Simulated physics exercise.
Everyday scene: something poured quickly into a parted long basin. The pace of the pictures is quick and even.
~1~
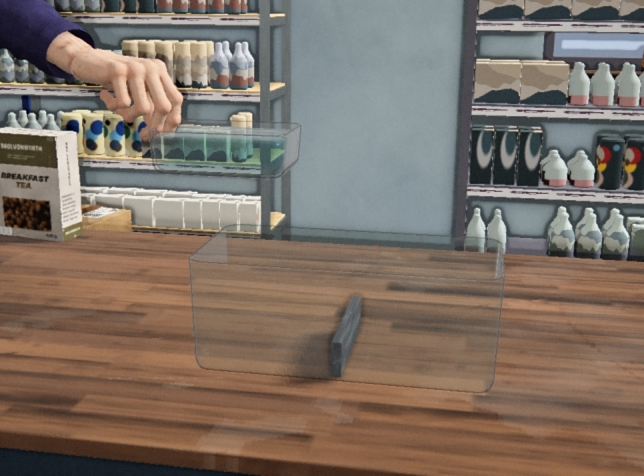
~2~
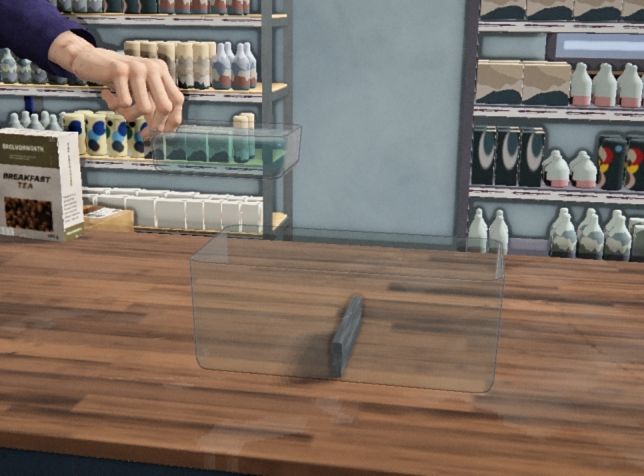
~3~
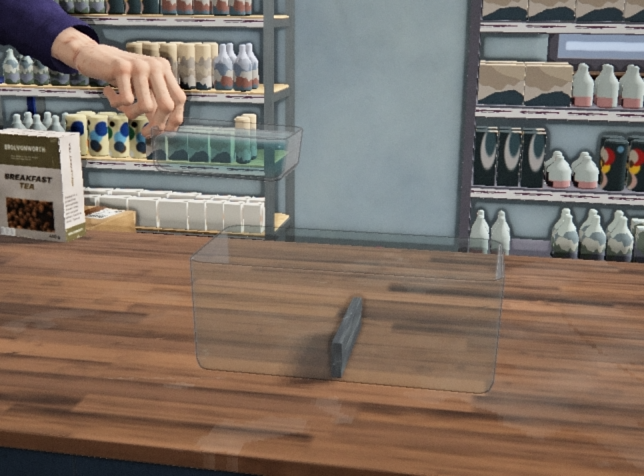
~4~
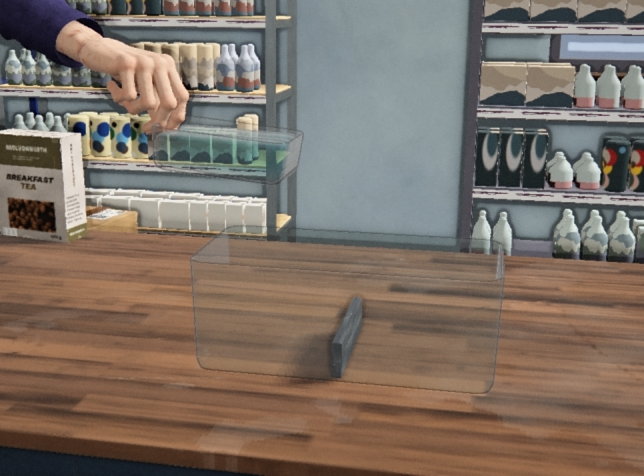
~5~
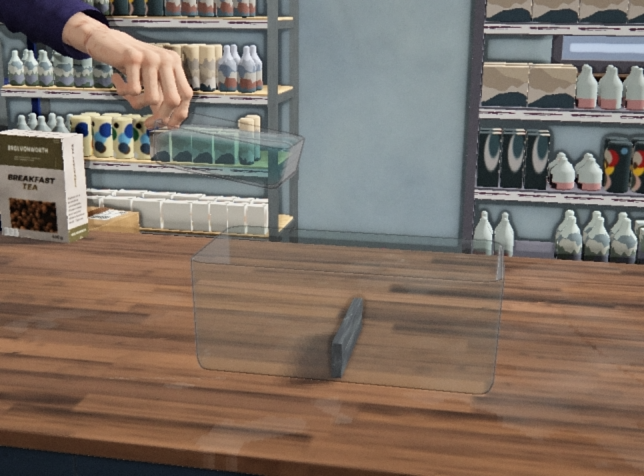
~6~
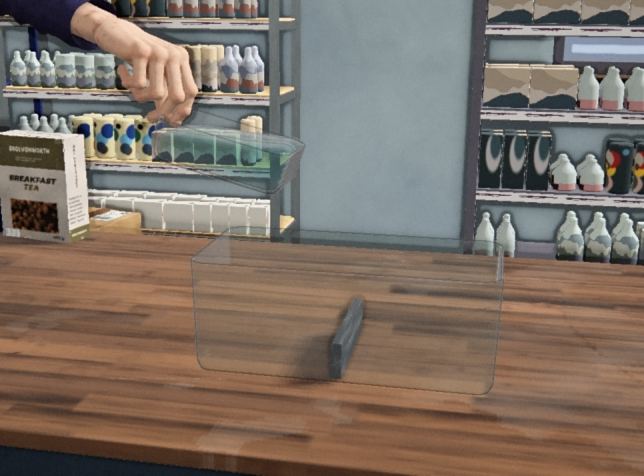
A clear container of greenish liquid, held by a hand above a wooden counter, slowly tilted down to the right toward a larger see-through basin with a low dark divider, beside a breakfast tea box.
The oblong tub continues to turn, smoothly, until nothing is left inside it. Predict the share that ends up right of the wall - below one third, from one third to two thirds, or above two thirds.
The share right of the wall is going to reach a third without passing two thirds.
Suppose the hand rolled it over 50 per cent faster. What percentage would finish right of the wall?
It works out near 35 %.
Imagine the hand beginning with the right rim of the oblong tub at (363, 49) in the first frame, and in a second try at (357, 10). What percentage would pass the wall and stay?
Close to 80 % for the first start and close to 75 % for the second.
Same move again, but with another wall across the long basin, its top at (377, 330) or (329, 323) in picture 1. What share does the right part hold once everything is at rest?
Record: Case 1 near 10 %, case 2 near 70 %.
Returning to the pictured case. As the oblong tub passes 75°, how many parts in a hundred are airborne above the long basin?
About 30 per cent.
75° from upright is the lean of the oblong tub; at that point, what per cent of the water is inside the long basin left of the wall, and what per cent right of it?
About 25 % left and about 35 % right.
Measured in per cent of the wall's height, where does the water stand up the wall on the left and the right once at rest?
Roughly 30 percent left, 30 percent right.
A moment on, the oblong tub is tipped on its side and 11 per cent is still to pour, 24 is left of the wall and 35 right of it.
Next, the oblong tub is tipped right over and 1 per cent is still to pour, 44 is left of the wall and 53 right of it.
Then the oblong tub is tipped right over and 0 per cent is still to pour, 47 is left of the wall and 53 right of it.
Later the oblong tub is tipped right over and 0 per cent is still to pour, 47 is left of the wall and 53 right of it.
Finally, 47 per cent lies left of the wall, 53 right of it and 0 outside.
